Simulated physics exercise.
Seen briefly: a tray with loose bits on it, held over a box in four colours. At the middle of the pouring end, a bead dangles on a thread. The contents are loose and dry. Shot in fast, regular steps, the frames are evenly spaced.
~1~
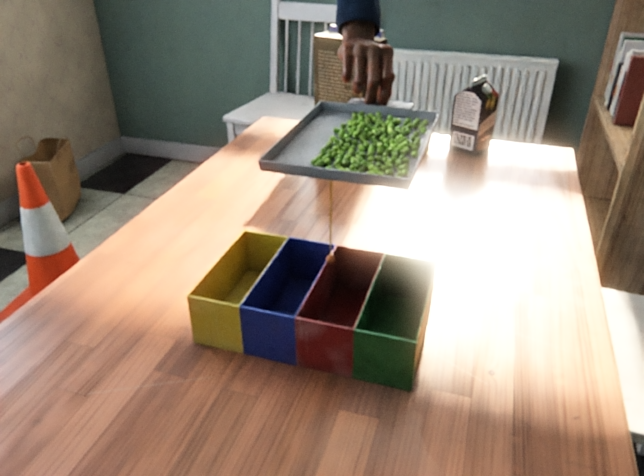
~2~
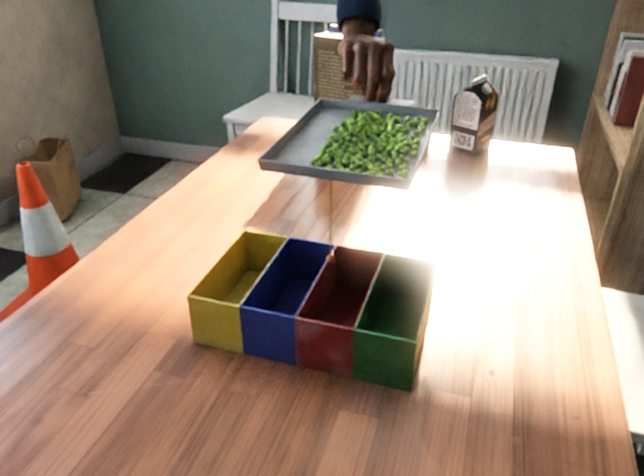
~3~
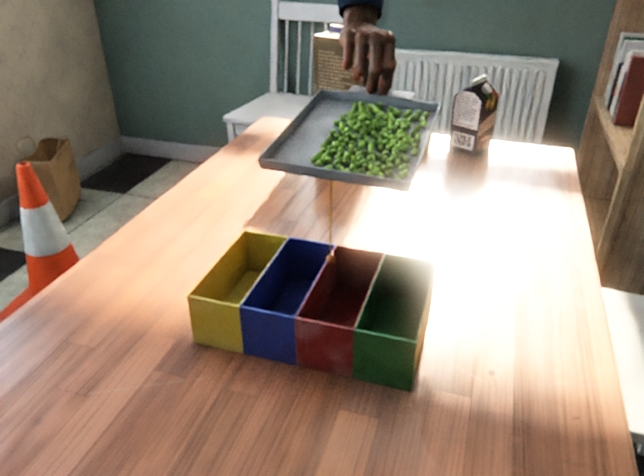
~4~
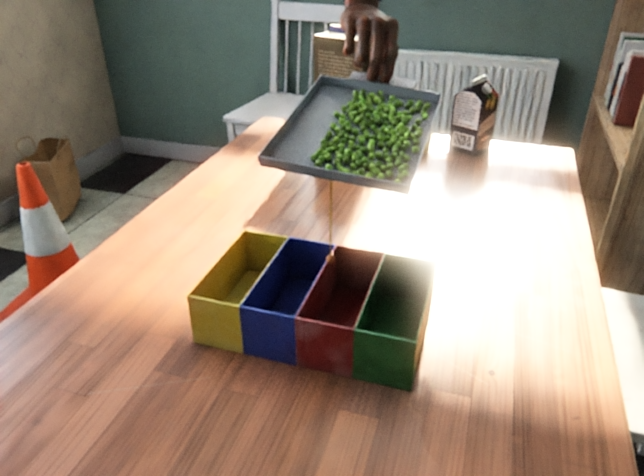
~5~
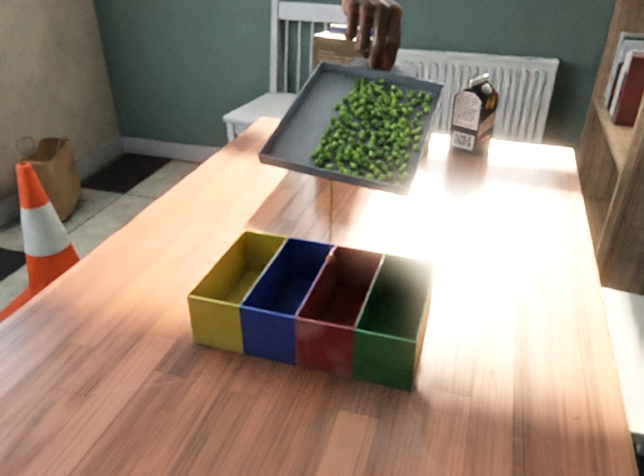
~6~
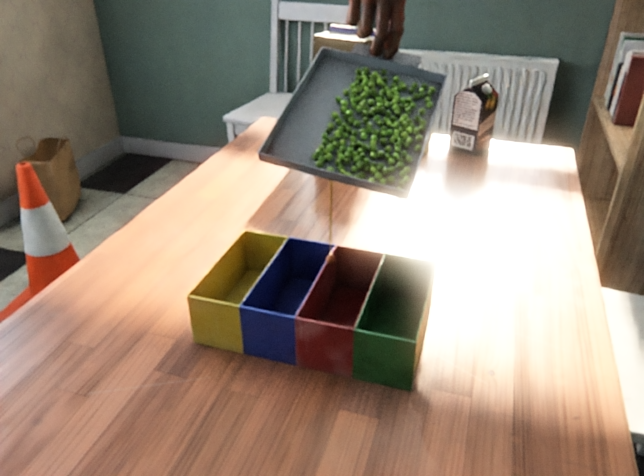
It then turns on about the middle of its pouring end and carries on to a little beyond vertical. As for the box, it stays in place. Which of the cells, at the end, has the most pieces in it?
The green cell has the most pieces in it.
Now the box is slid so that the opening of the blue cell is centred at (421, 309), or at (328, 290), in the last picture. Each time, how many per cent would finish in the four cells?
90 %, 100 %.
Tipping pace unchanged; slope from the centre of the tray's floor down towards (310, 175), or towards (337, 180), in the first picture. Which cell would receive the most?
Try 1 - blue. Try 2 - red.
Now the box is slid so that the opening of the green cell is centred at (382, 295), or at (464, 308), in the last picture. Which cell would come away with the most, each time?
First try: That green cell. Second try: The red cell.
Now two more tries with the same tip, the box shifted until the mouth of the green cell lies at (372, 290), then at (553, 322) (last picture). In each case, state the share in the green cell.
Approximately 80 percent, followed by approximately 0 percent.
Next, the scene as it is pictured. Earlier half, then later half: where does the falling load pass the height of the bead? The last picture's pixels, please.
Near (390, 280) to start, and near (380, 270) afterwards.
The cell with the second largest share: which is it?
Rank 2: The cell in red.
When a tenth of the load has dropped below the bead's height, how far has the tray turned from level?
Approx. reading: About 95°.
Soon, tray tipped steeply; nearly all on the tray; a stray few in the red cell; a stray few falling or outside the box.
A while on, tray tipped right over; about half on the tray; about a quarter in the green cell; a small part in the red cell; about a third falling or outside the box.
Towards the end, tray tipped past a quarter turn; about two thirds in the green cell; about a third in the red cell; a stray few falling or outside the box.
Finally, tray tipped past a quarter turn; about two thirds in the green cell; about a third in the red cell; none in the blue cell; none in the yellow cell; a stray few outside the box.
